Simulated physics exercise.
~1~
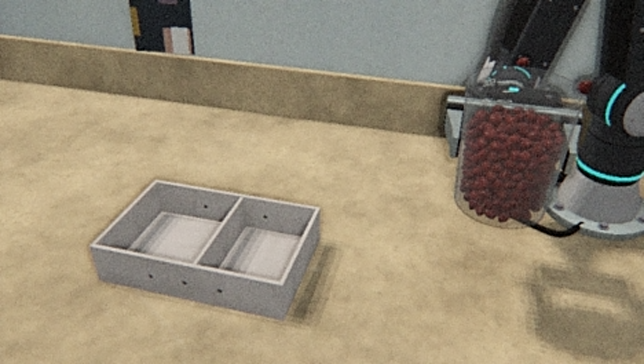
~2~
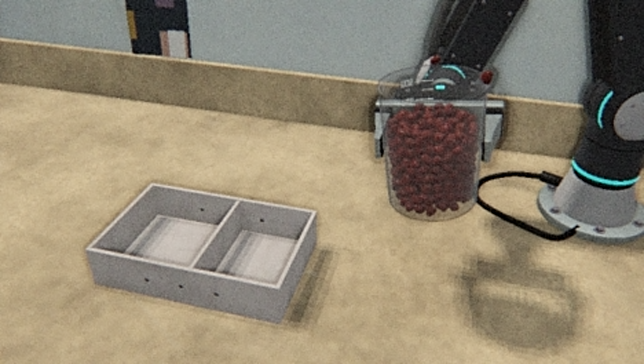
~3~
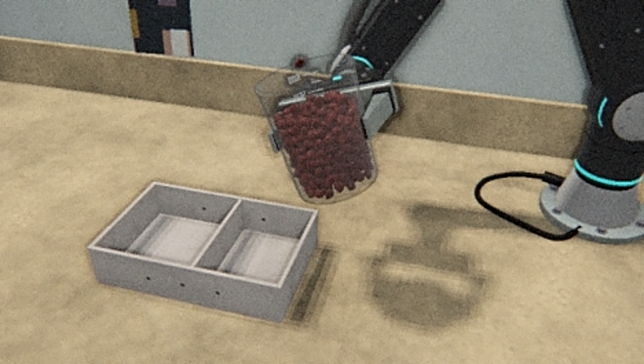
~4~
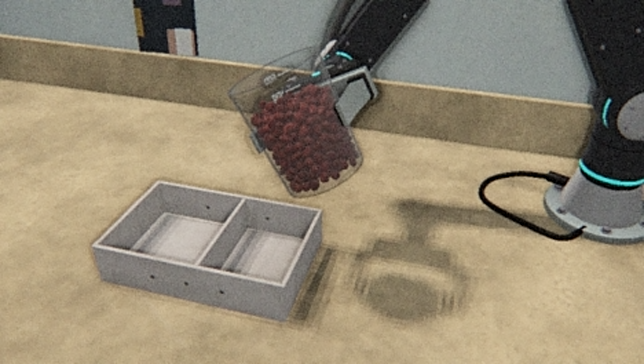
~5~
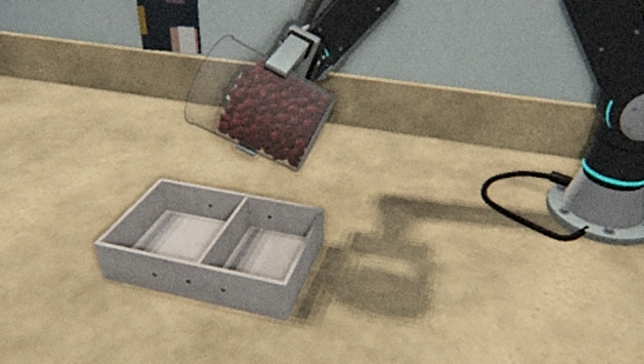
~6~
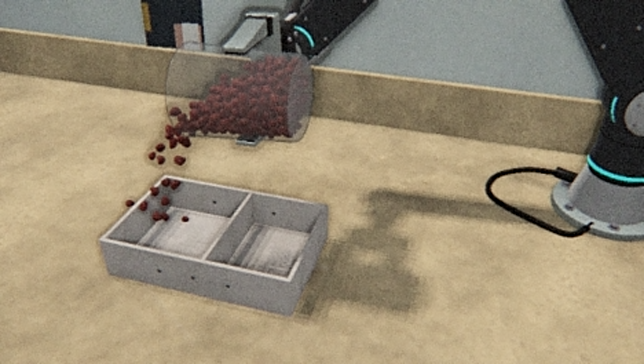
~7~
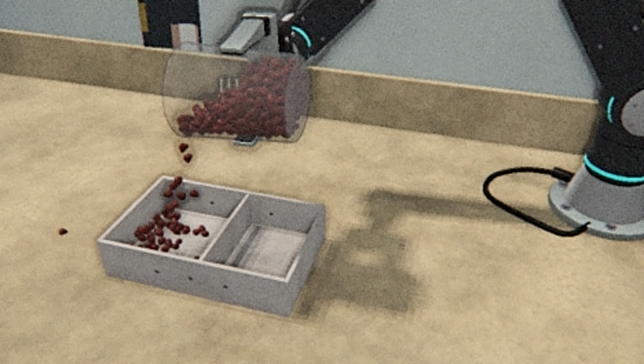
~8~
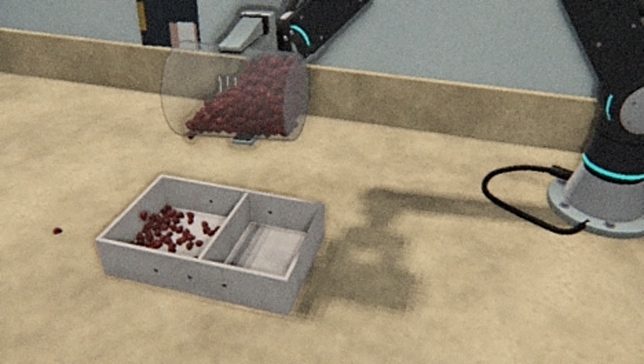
A robot arm carries a beaker of beans left and tips some into the box's left part.
